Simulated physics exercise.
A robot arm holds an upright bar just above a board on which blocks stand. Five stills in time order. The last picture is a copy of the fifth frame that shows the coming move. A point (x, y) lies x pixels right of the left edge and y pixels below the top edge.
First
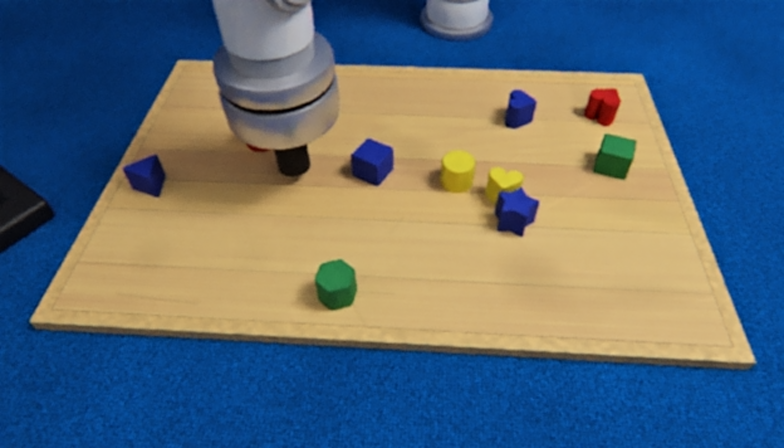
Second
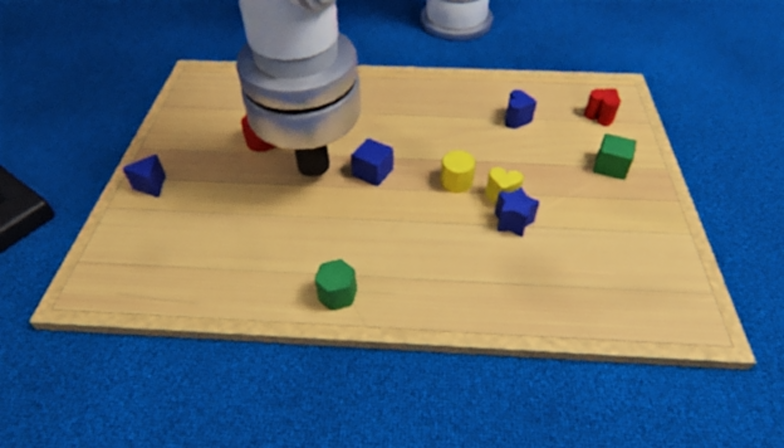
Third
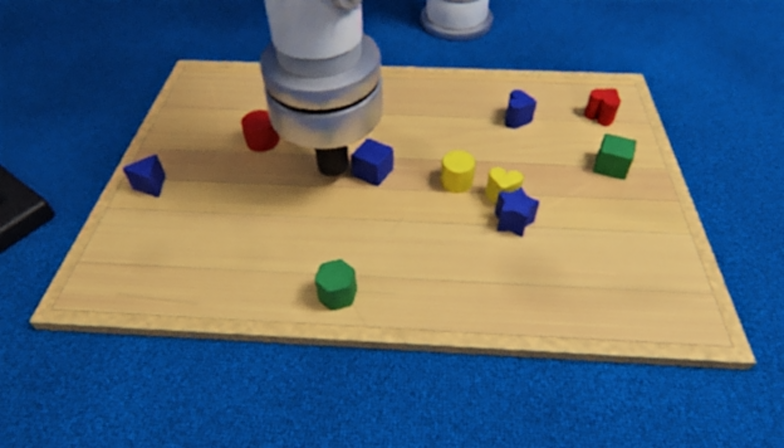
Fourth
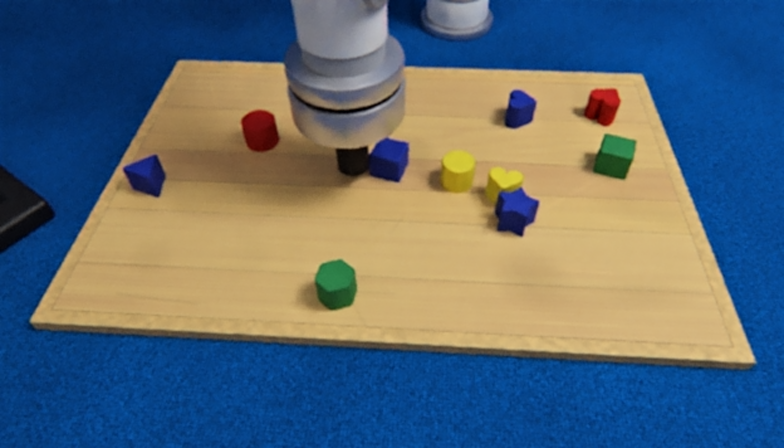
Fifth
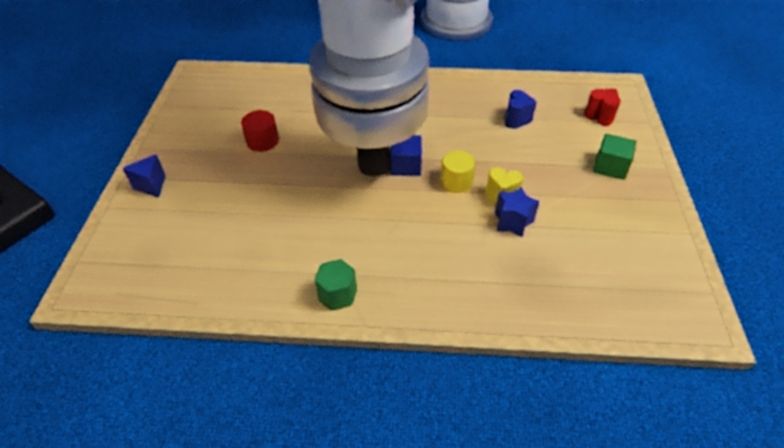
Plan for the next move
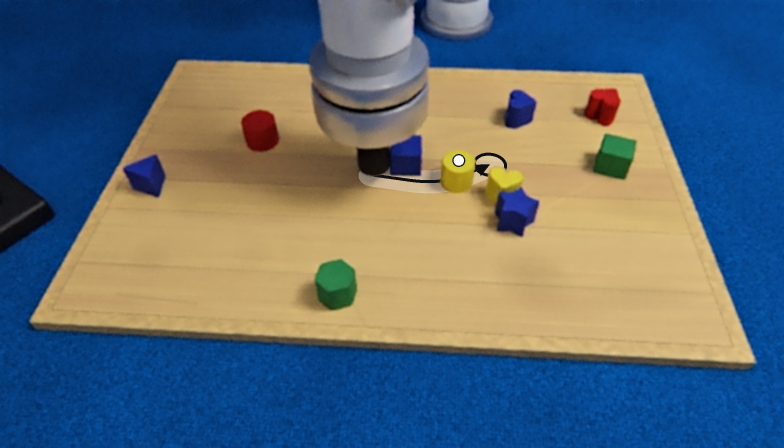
Robot arm sliding its black-tipped bar rightward across a wooden board, then nudging a blue block a short way right.
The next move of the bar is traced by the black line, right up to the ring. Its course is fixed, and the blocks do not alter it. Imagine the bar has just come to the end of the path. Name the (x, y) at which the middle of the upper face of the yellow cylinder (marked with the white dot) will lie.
At the end it should sit near (524, 154).
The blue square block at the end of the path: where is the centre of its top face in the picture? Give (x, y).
It is at (435, 137).
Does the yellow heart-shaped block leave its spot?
In short: Yes.
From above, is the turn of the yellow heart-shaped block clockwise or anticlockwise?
Viewed from above: Clockwise.
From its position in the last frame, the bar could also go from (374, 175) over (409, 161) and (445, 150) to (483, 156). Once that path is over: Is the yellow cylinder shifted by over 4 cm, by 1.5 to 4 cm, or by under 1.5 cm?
Ends under 1.5 cm away.
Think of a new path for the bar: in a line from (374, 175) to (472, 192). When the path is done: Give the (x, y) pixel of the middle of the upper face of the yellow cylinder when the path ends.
About (502, 159).
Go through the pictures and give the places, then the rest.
In the first picture, lower end of the bar at (295, 166), tops of blocks, blue square block at (372, 151), yellow cylinder at (459, 161), yellow heart-shaped block at (506, 176), blue star block at (518, 201).
In the second picture, bar at (314, 166), blocks as before.
In the third picture, bar at (334, 166), blocks as before.
In the fourth picture, bar at (354, 165), blue square block at (389, 148).
In the fifth picture, bar at (374, 165), blue square block at (406, 144), yellow cylinder at (459, 161), yellow heart-shaped block at (506, 176), blue star block at (518, 201).
The drawn path runs from (374, 175) over (415, 181) and (455, 178) to (490, 165); the dot is on the yellow cylinder.
What follows on the original path. One third of the way, bar at (417, 171); blue square block at (429, 140), turned 75° anticlockwise.
Two thirds of the way, bar at (457, 167); blue square block at (435, 137), turned 100° anticlockwise; yellow cylinder at (492, 158); yellow heart-shaped block at (515, 178), turned 20° clockwise.
At the end, bar at (492, 154); blue square block at (435, 137), turned 100° anticlockwise; yellow cylinder at (524, 154); yellow heart-shaped block at (523, 178), turned 45° clockwise; blue star block not moved.
